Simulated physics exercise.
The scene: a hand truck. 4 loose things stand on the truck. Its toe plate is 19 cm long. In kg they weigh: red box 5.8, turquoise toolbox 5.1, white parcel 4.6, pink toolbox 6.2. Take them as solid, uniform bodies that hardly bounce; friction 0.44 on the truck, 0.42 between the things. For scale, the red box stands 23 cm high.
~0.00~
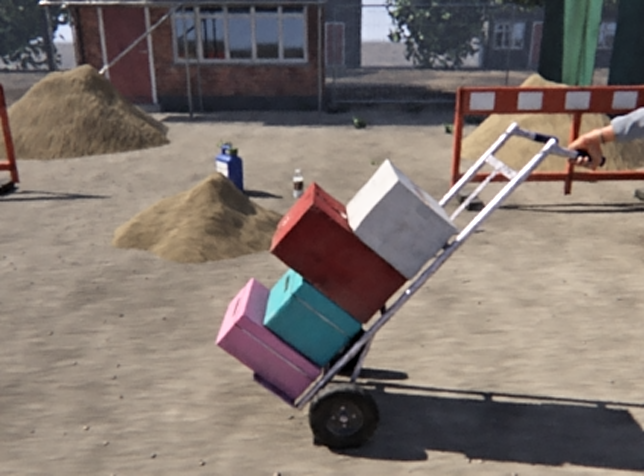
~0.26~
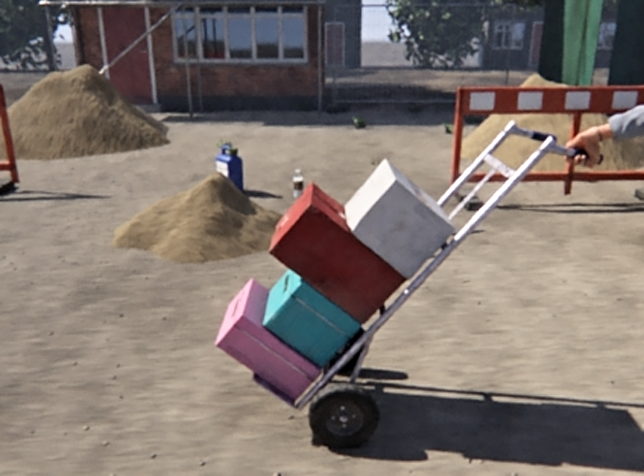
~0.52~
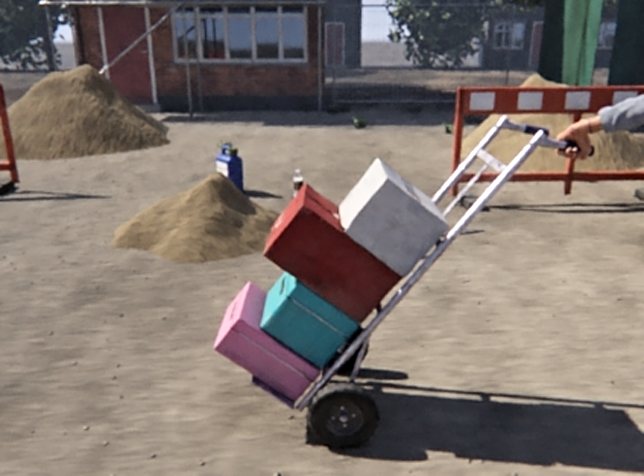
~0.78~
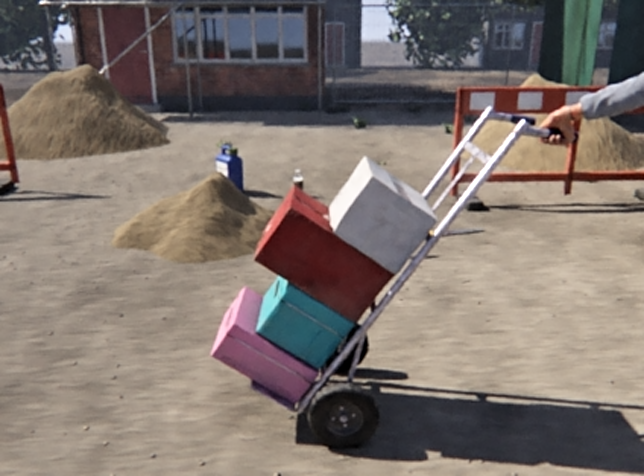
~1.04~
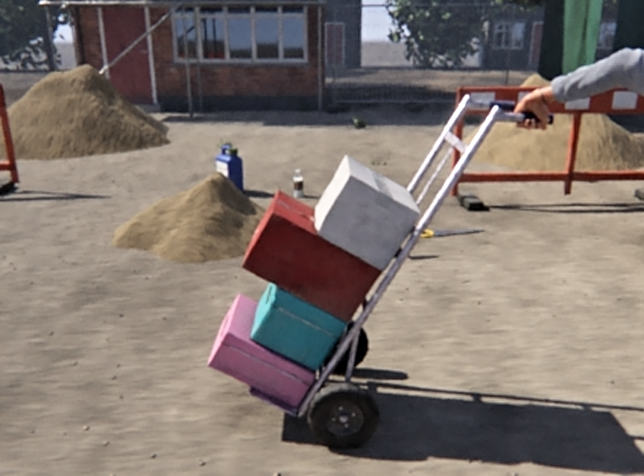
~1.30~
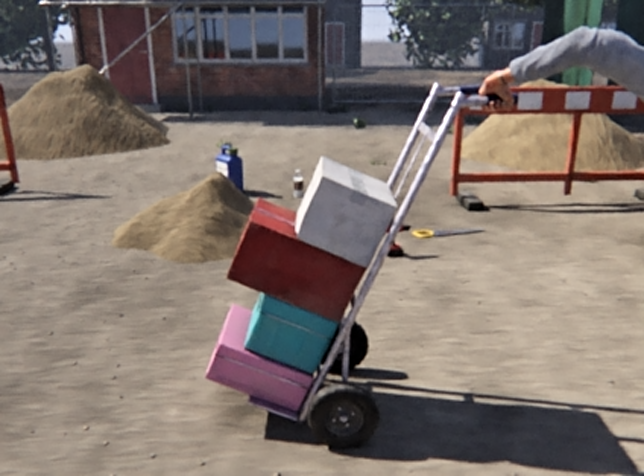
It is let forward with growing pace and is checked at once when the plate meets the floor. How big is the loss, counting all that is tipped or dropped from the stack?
The count is zero.
After 1.80 s, 8° short of upright.
After 2.10 s, truck upright; red box tipped 3° from how it sat near (241, 285); turquoise toolbox tipped 3° from how it sat near (267, 340); white parcel tipped 3° from how it sat.
After 2.50 s, truck upright; red box slid 2 cm near (244, 285); white parcel slid 2 cm.
At rest (3.0 s), all 4 in place, give or take 10 cm. In the last view, red box near (249, 285), turquoise toolbox near (271, 340).
